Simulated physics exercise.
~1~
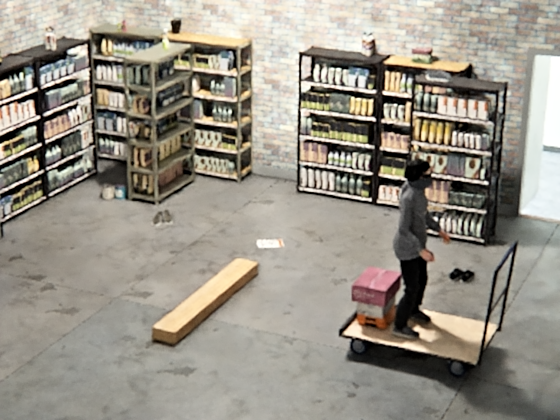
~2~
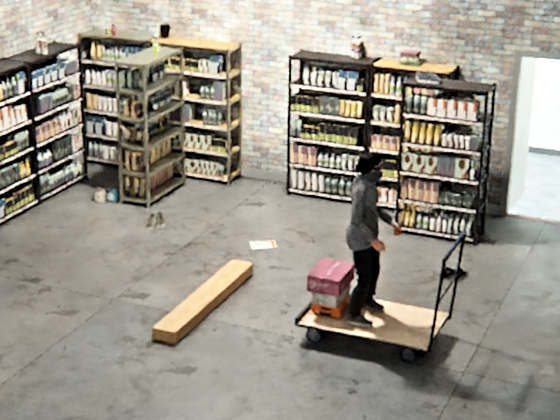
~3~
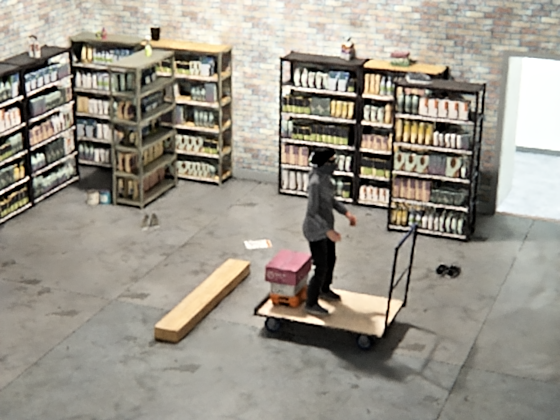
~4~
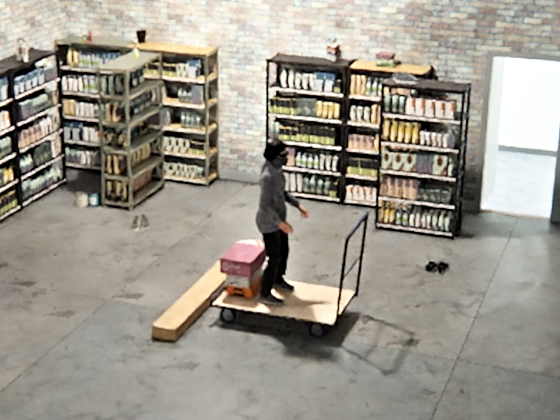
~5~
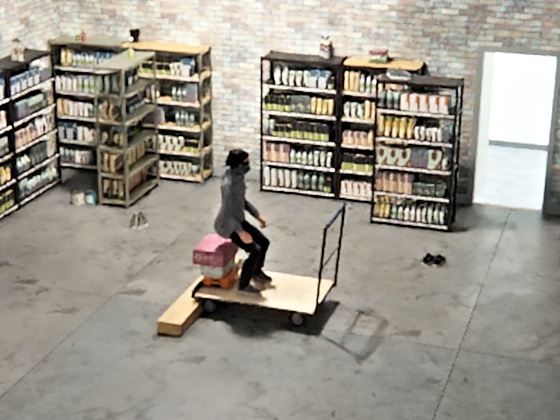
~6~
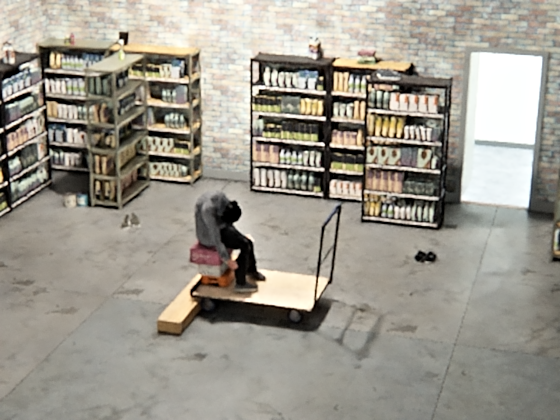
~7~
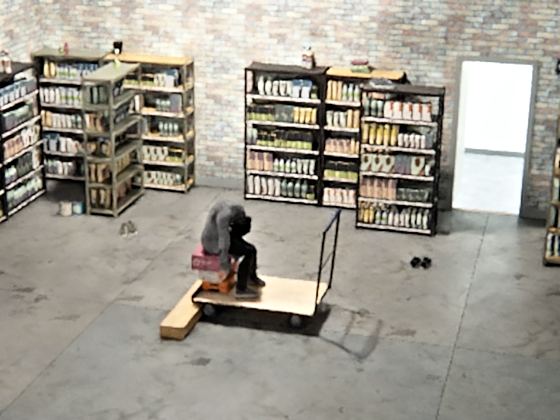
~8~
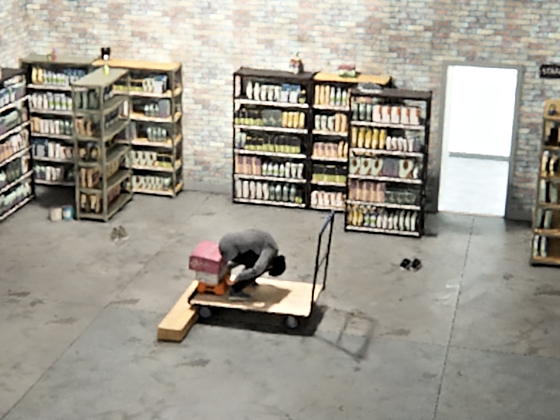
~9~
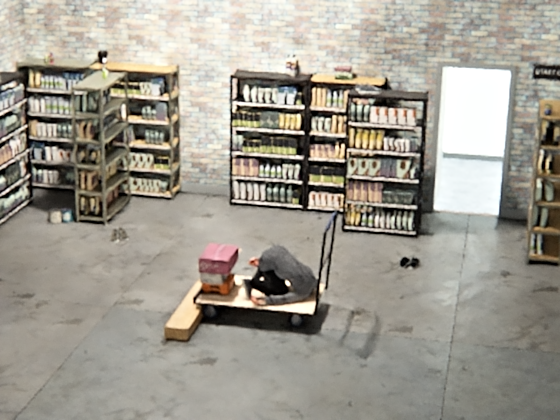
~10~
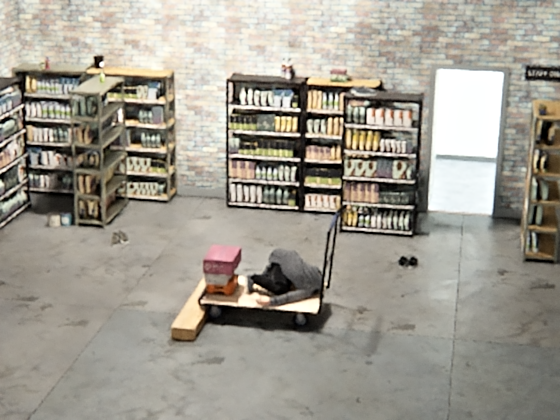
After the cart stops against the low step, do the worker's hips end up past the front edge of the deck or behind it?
The worker's hips stay behind the front edge. The worker ends up crumpled on the deck, near the handle.
